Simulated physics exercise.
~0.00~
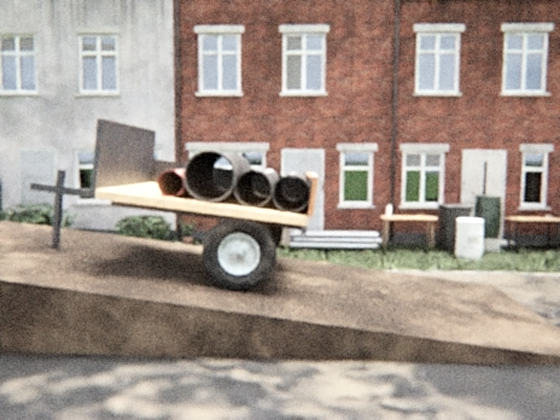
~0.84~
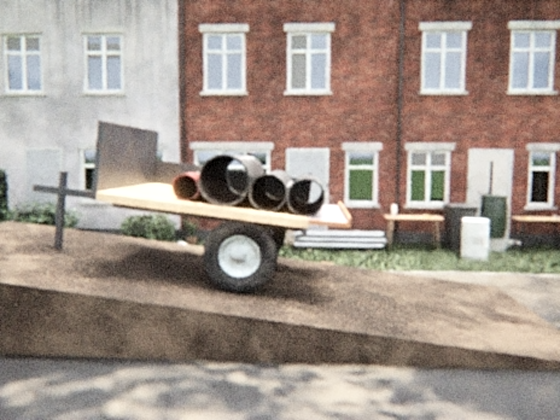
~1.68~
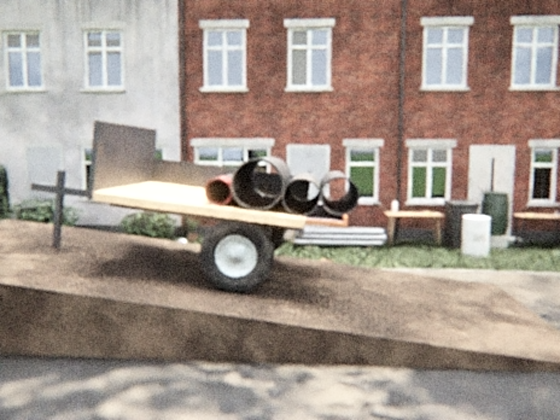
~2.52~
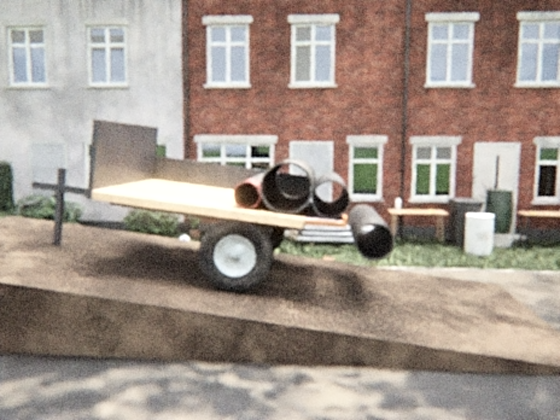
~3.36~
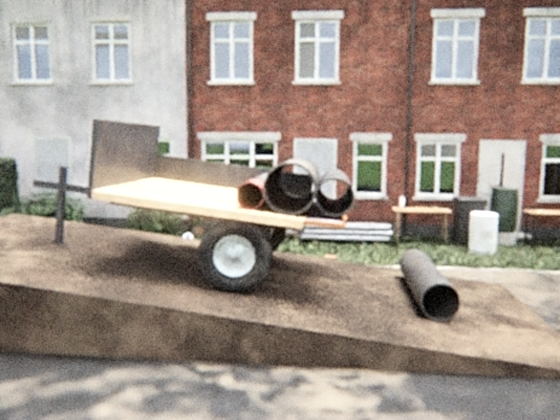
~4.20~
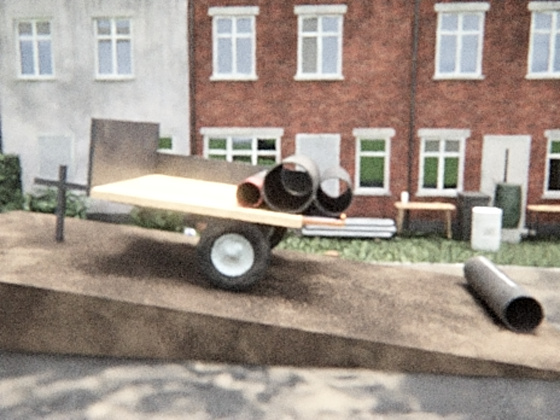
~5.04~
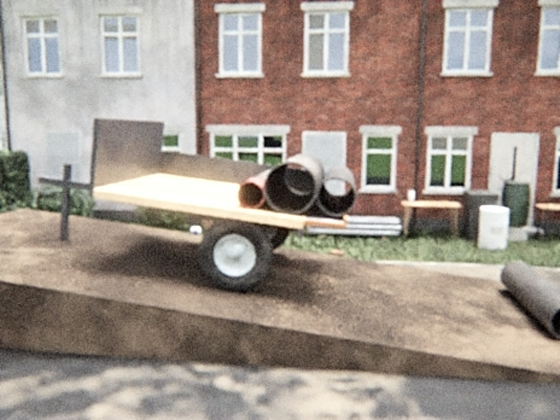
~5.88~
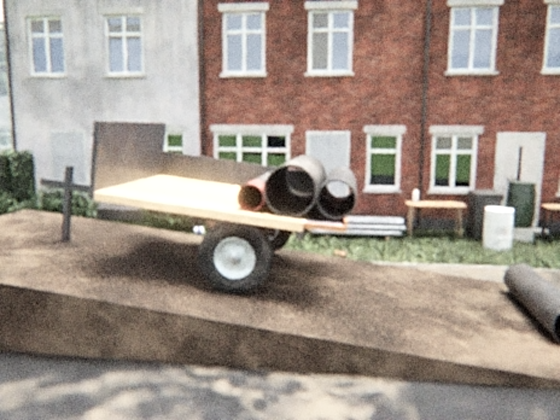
Four pipes rolled right along the tilted bed of a parked trailer as its tailgate dropped, and one dark pipe tumbled off the back and rolled down the slope, while the red one and two others stayed bunched on the bed.
